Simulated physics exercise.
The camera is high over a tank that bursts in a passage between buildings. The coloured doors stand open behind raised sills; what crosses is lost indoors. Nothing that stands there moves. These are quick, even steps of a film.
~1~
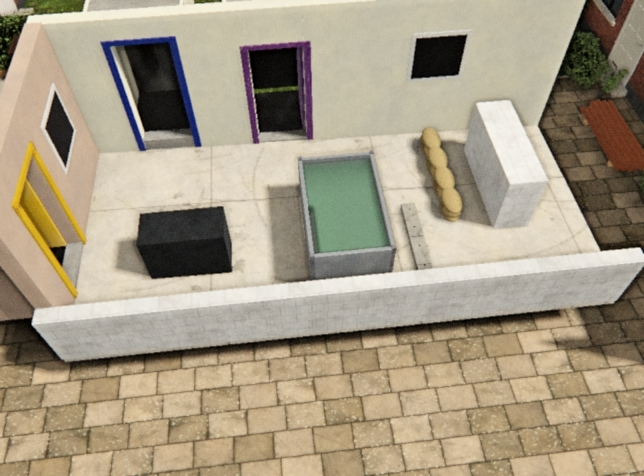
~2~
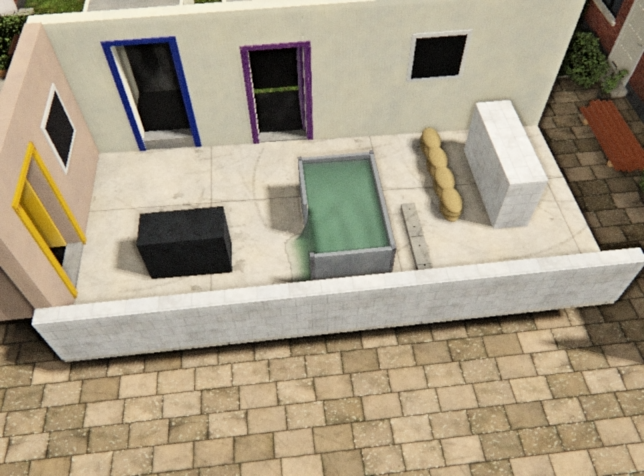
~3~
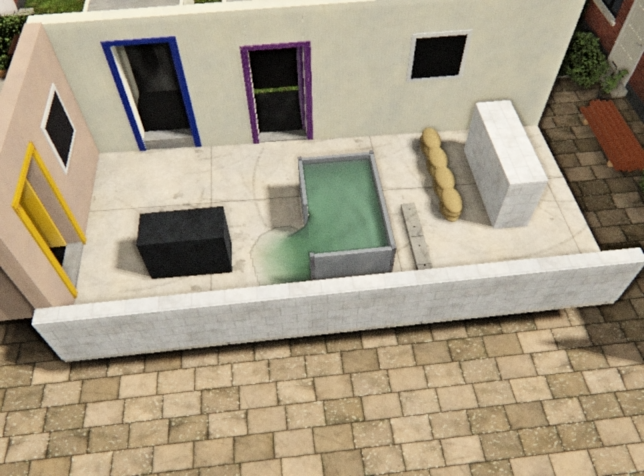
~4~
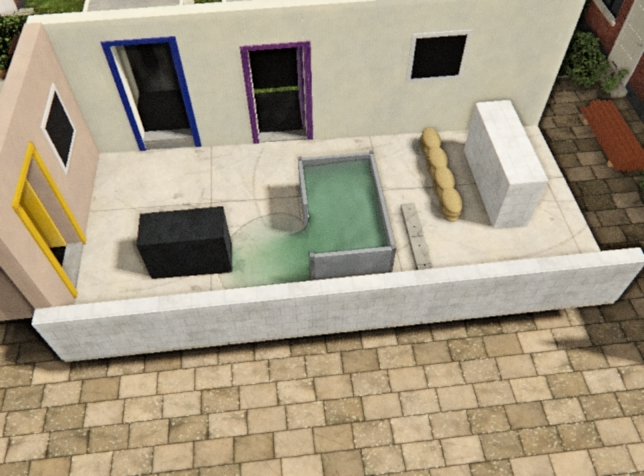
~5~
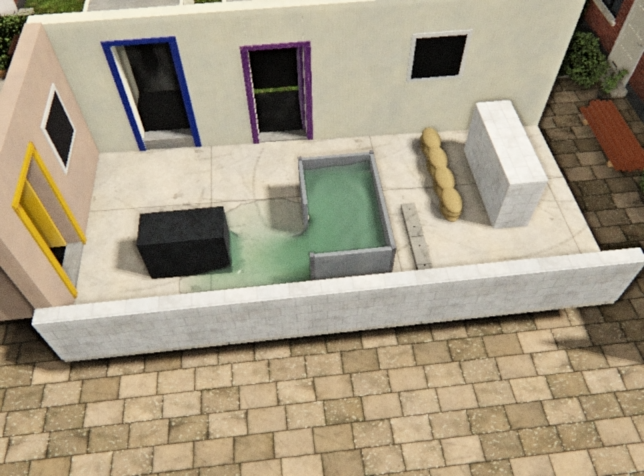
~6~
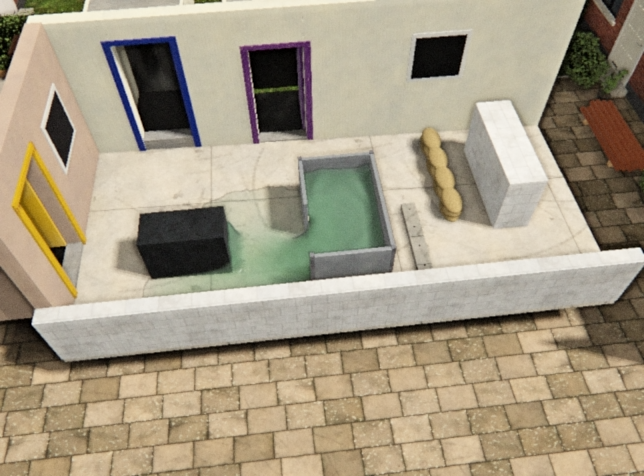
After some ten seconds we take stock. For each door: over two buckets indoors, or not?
The yellow door floods; the blue door holds within the limit; the purple door floods.
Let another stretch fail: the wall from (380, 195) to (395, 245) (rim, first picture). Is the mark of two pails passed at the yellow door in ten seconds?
My reading: Yellow door keeps below it.
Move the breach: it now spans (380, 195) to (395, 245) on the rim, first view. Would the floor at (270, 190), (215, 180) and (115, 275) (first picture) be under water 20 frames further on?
As listed: Clear, clear, no water.
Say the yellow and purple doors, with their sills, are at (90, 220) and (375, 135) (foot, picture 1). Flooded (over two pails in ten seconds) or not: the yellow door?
In short: Yellow lets less in.
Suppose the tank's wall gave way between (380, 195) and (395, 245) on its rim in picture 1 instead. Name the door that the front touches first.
I say the purple door.
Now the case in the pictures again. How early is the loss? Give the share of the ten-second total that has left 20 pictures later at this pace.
Near 30 in a hundred.
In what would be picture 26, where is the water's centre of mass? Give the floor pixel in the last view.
Around (234, 232).
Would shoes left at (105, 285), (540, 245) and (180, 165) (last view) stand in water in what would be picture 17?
In that order: Covered, clear, covered.
A moment on, water covers 25 % of the floor; the yellow door wet at the sill, nothing in, the blue door not reached, the purple door not reached.
Next, water covers 45 % of the floor; the yellow door over two buckets in, the blue door wet at the sill, nothing in, the purple door wet at the sill, nothing in.
Then, water covers 55 % of the floor; the yellow door far over two buckets in, the blue door wet at the sill, nothing in, the purple door over two buckets in.
Later, water covers 70 % of the floor; the yellow door far over two buckets in, the blue door wet at the sill, nothing in, the purple door over two buckets in.
In the end, water covers 80 % of the floor; the yellow door far over two buckets in, the blue door wet at the sill, nothing in, the purple door over two buckets in.
